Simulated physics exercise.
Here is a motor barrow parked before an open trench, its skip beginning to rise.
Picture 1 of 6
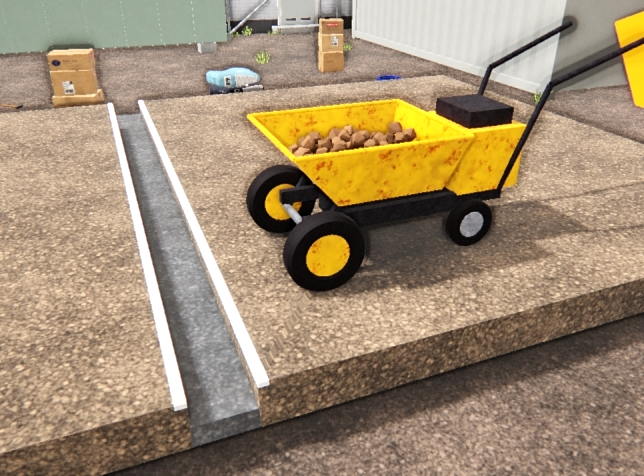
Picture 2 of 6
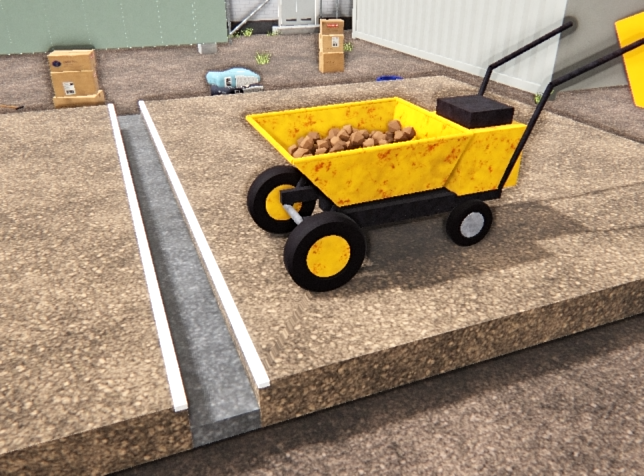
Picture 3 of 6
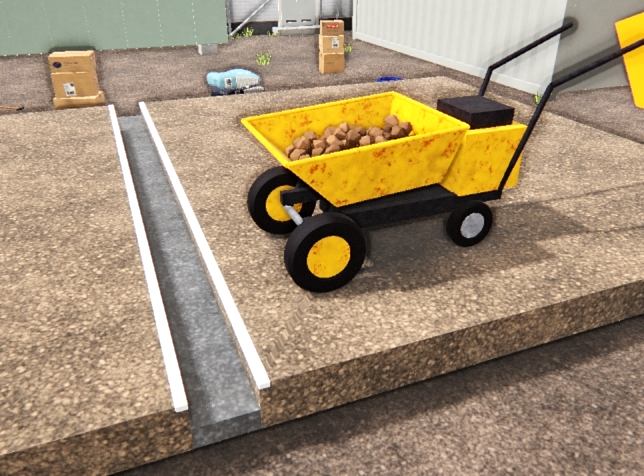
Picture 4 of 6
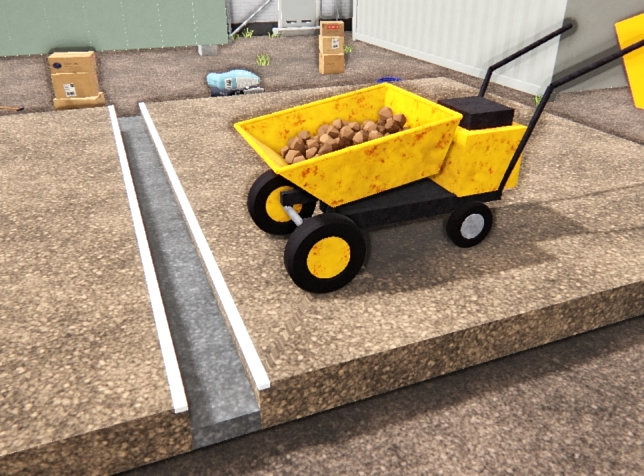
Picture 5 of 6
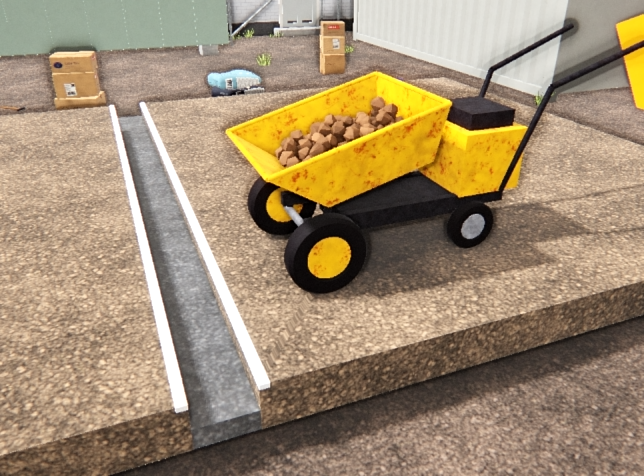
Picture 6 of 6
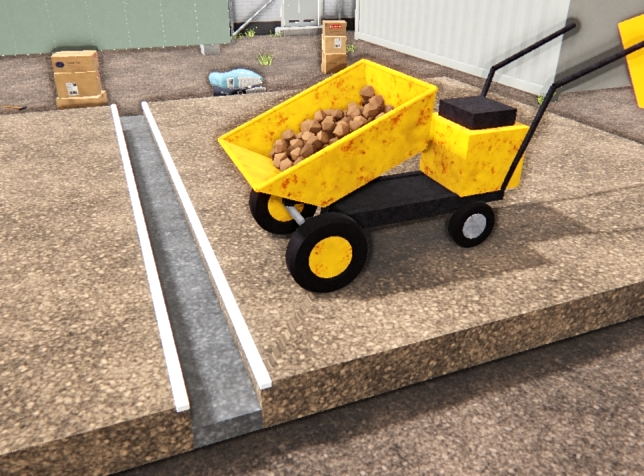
On a gravelly slab in a yard, a yellow motor barrow loaded with brown clods stands to the right of a narrow, white-edged trench. Its skip, level at first, tilts gradually forward, the rear rising and the front lip dipping leftward, while the wheels stay still and the clods remain inside.
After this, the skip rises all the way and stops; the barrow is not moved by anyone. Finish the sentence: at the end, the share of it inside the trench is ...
... above half.
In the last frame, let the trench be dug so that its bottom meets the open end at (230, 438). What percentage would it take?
Estimate: Approx. 80 in a hundred.
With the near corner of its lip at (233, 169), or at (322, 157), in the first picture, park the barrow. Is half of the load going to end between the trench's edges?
At the first place not half, at the second over half.
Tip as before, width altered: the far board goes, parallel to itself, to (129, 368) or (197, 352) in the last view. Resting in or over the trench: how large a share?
In order: Some 100 per cent, then some 40 per cent.
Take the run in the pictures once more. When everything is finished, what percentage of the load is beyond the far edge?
I'd estimate about 20 per cent of the load.
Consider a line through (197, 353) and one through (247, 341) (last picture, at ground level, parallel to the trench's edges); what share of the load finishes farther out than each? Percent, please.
Around 40 in a hundred for the first, 100 in a hundred for the second.
Just after the last frame, skip tipped steeply; every one in the skip.
A moment on, skip tipped right over; roughly a third in the skip; roughly half in or heaped over the trench; about a tenth beyond it.
Further on, skip tipped right over; just a few in the skip; the larger part in or heaped over the trench; roughly a quarter beyond it.
When it is over, skip tipped right over; just a few in the skip; the larger part in or heaped over the trench; roughly a quarter beyond it.
